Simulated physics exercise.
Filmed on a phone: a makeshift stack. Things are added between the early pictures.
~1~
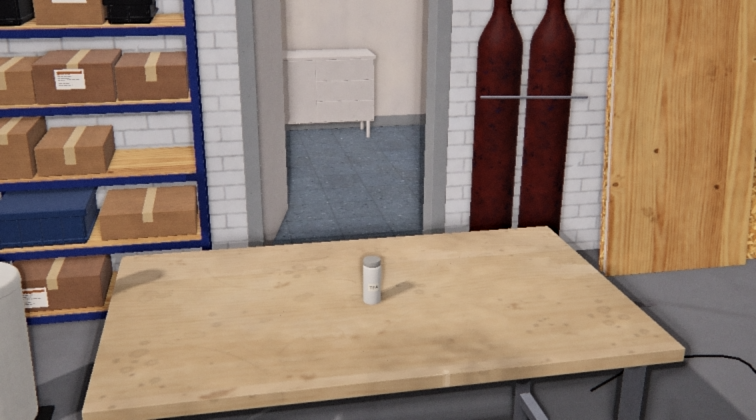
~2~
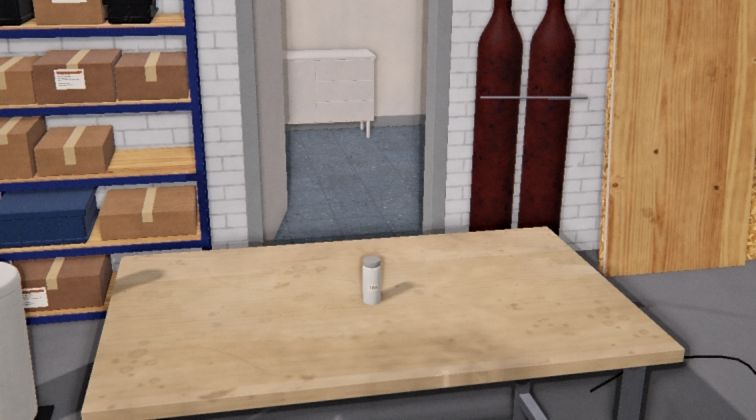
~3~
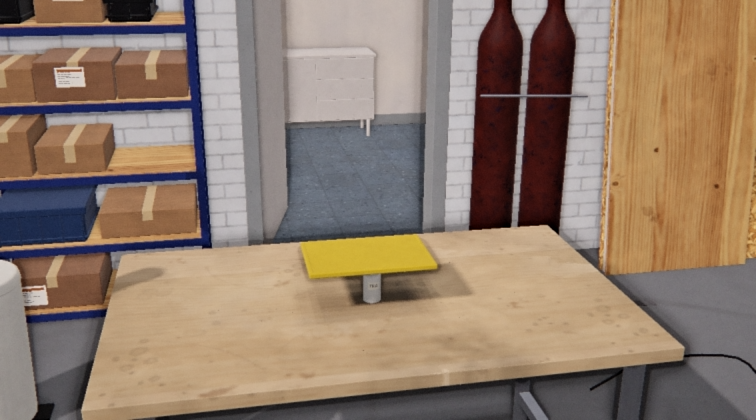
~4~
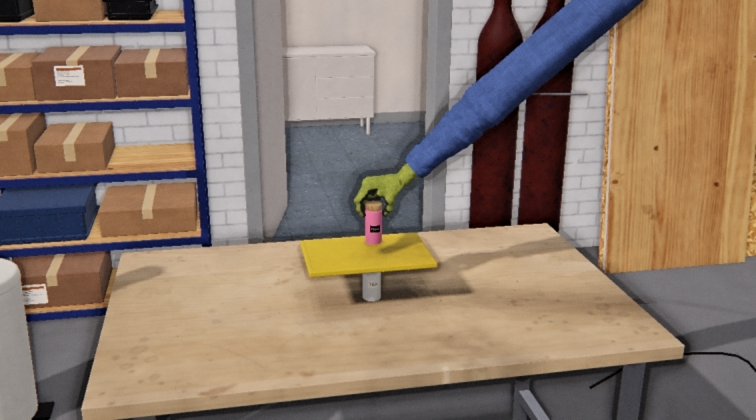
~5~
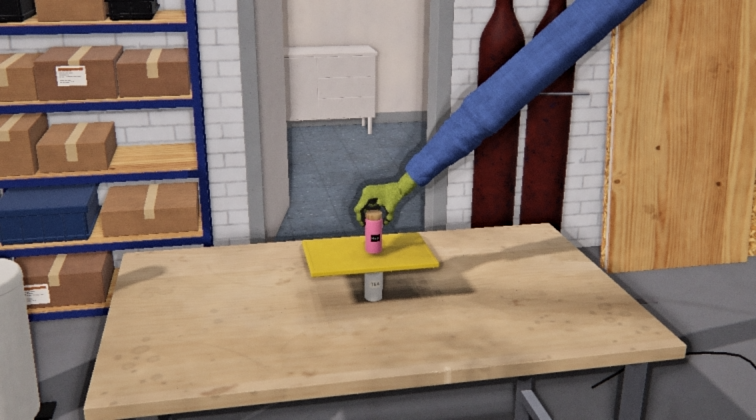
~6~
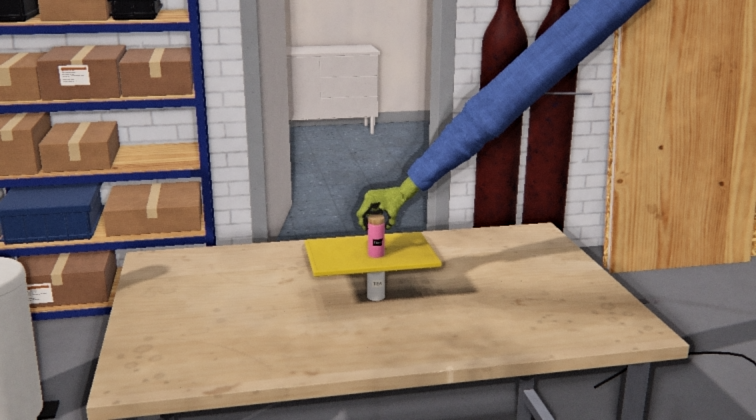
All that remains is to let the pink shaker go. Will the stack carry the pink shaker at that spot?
As it turns out, it stays up.
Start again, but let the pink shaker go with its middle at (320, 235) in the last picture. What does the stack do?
Then it loses its balance.
Then, 0.30 s later than the last frame, all is still.
Then, 0.70 s later than the last frame, pink shaker resting near (376, 236).
When it is over, all 3 as before. End places, in pixels of the last picture, pink shaker near (376, 236). The stack keeps its balance.
